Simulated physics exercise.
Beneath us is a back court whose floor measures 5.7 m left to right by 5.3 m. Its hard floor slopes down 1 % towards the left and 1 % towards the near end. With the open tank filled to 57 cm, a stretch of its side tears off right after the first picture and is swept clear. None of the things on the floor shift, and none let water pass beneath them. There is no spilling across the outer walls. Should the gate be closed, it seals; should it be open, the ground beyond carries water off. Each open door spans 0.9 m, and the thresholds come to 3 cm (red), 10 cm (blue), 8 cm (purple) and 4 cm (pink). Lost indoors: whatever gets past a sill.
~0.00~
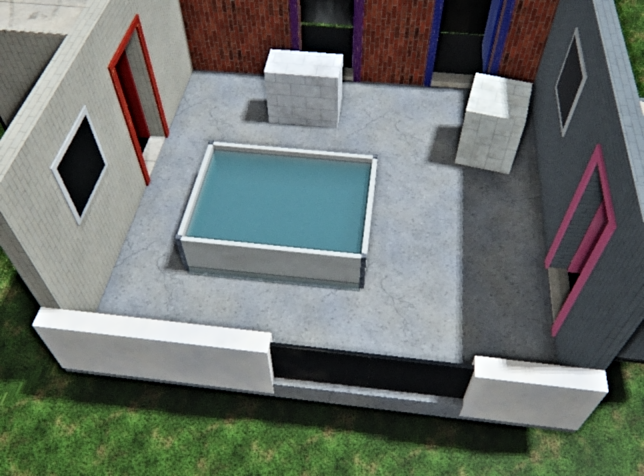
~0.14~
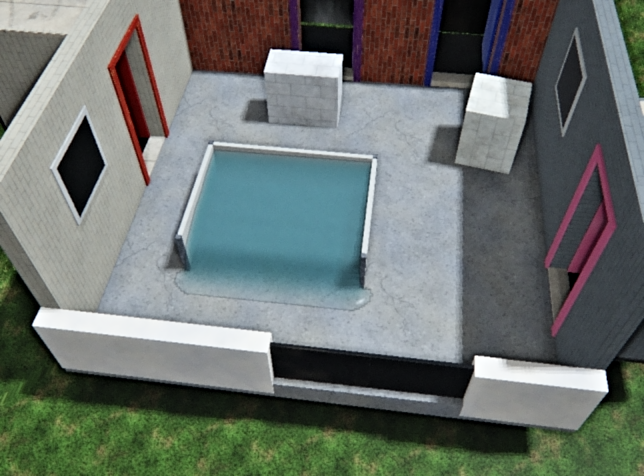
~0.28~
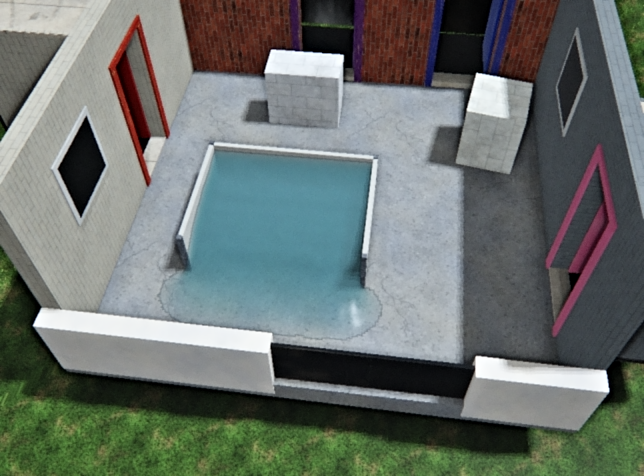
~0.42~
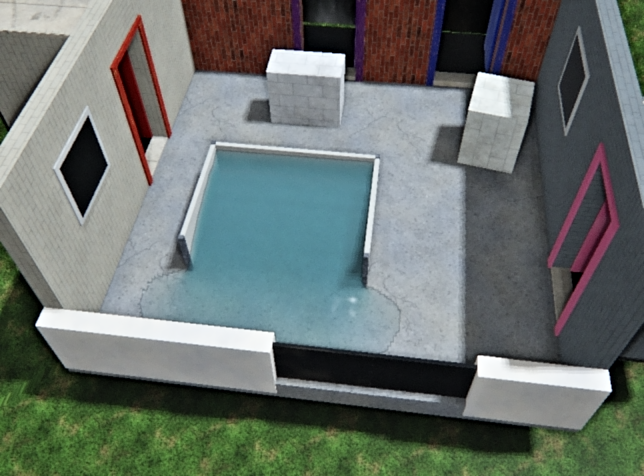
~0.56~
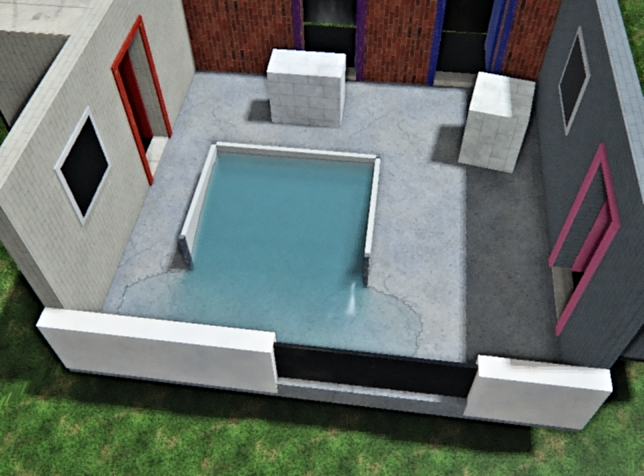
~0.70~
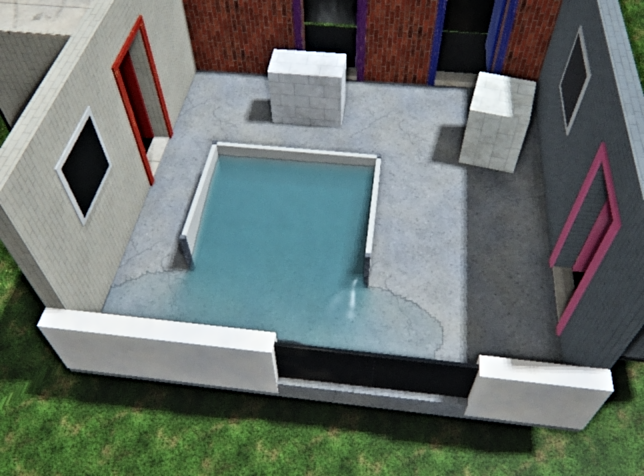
Water pouring from an open tank as its near side vanishes, spreading across the grey courtyard floor toward the low white front wall.
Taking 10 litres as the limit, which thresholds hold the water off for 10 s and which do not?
At the end, red door: Beyond the allowance; blue door: Within the allowance; purple door: Within the allowance; pink door: Beyond the allowance.
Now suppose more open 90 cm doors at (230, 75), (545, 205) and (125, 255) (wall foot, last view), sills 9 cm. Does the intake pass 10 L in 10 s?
Well, the first is on the high side, the second is on the low side, and the third is on the high side.
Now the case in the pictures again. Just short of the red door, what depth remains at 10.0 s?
Looks like about 10.5 cm at that spot.
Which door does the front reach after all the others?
Door: Blue.
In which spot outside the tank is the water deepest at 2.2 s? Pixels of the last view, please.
Around (90, 343).
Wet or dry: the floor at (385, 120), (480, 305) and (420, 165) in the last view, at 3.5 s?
Listed in sequence, the spots are bone dry, drenched and bone dry.
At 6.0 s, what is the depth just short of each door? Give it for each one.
In cm: Red 6, blue 7, purple 9, pink 7.
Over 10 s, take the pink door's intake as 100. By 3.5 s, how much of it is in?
Estimate: Around 50 per cent.
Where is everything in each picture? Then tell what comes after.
In the first picture, the open tank at (282, 200) is whole and still, 57 cm deep.
In the second picture, water pours out at (273, 266) and has run 1.2 m, to (367, 293); typically 7 cm deep outside, 57 cm at the open tank's back.
In the third picture, the front is at (168, 301), 1.4 m from the gap at (274, 268); 1.7 m2 of floor is under water; 57 cm left at the back of the open tank.
In the fourth picture, the front is at a hidden place, 1.7 m from the gap at (276, 268); 3.2 m2 of floor is under water; 54 cm left at the back of the open tank.
In the fifth picture, the front is at a hidden place, 2.0 m from the gap at (277, 269); 3.8 m2 of floor is under water; 47 cm left at the back of the open tank.
In the sixth picture, the front is at a hidden place, 2.3 m from the gap at (277, 269); 4.1 m2 of floor is under water; 48 cm left at the back of the open tank.
After 1.4 s water covers 20 % of the floor and is deepest (50 cm) near (90, 343); red door not reached, blue door not reached, purple door not reached, pink door not reached.
After 2.2 s water covers 40 % of the floor and is deepest (44 cm) near (90, 343); red door not reached, blue door not reached, purple door not reached, pink door 12 cm at the sill, 1 L in.
After 3.5 s water covers 60 % of the floor and is deepest (27 cm) near (206, 75); red door 5 cm at the sill, 1 L in, blue door not reached, purple door not reached, pink door 15 cm at the sill, 64 L in.
After 6.0 s water covers 95 % of the floor and is deepest (14 cm) near (185, 102); red door 6 cm at the sill, 11 L in, blue door 7 cm at the sill, 0 L in, purple door 9 cm at the sill, 0 L in, pink door 7 cm at the sill, 117 L in.
After 10.0 s water covers 100 % of the floor and is deepest (12 cm) near (146, 200); red door 11 cm at the sill, 70 L in, blue door 7 cm at the sill, 0 L in, purple door 5 cm at the sill, 0 L in, pink door 6 cm at the sill, 131 L in.
